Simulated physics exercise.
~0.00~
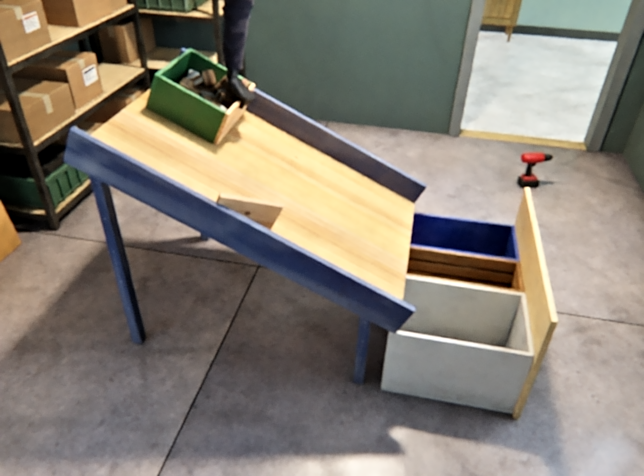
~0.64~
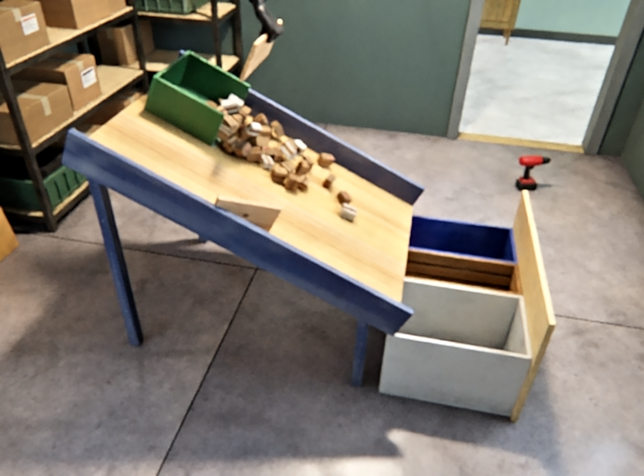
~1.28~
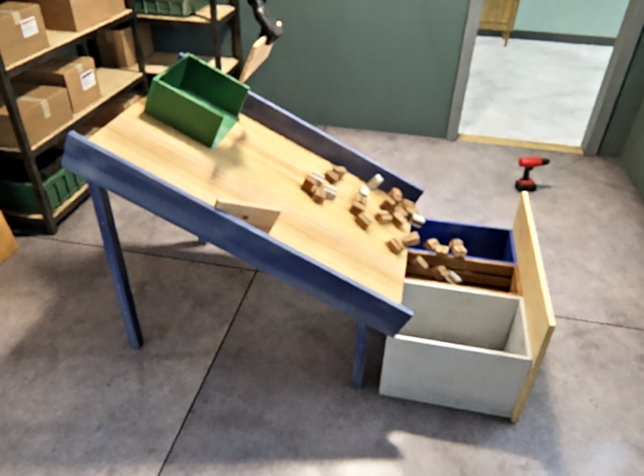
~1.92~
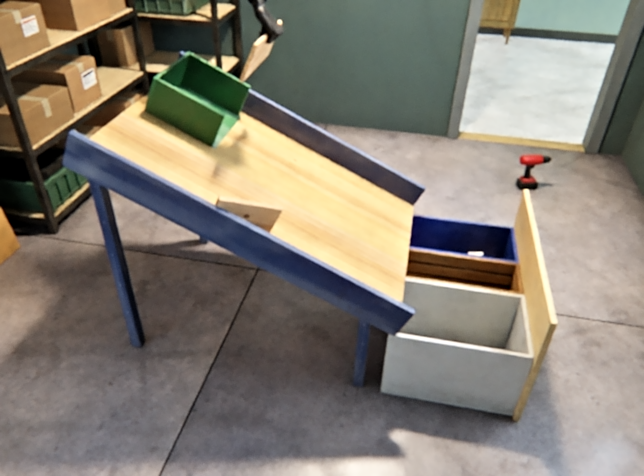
Small brown and pale blocks sit loose in a green pen at the top of a sloping wooden table with blue sides and legs, seen from above in a workshop with shelves of boxes at left and a red drill on the floor. Below its right end stand a blue bin, a wooden tote and a white bin. The dark-handled gate lifts up and the blocks spill down the slope, passing behind a small angled board. They tumble off the far part of the lower edge into the blue bin and wooden tote. Finally the slope is bare and the white bin remains empty.
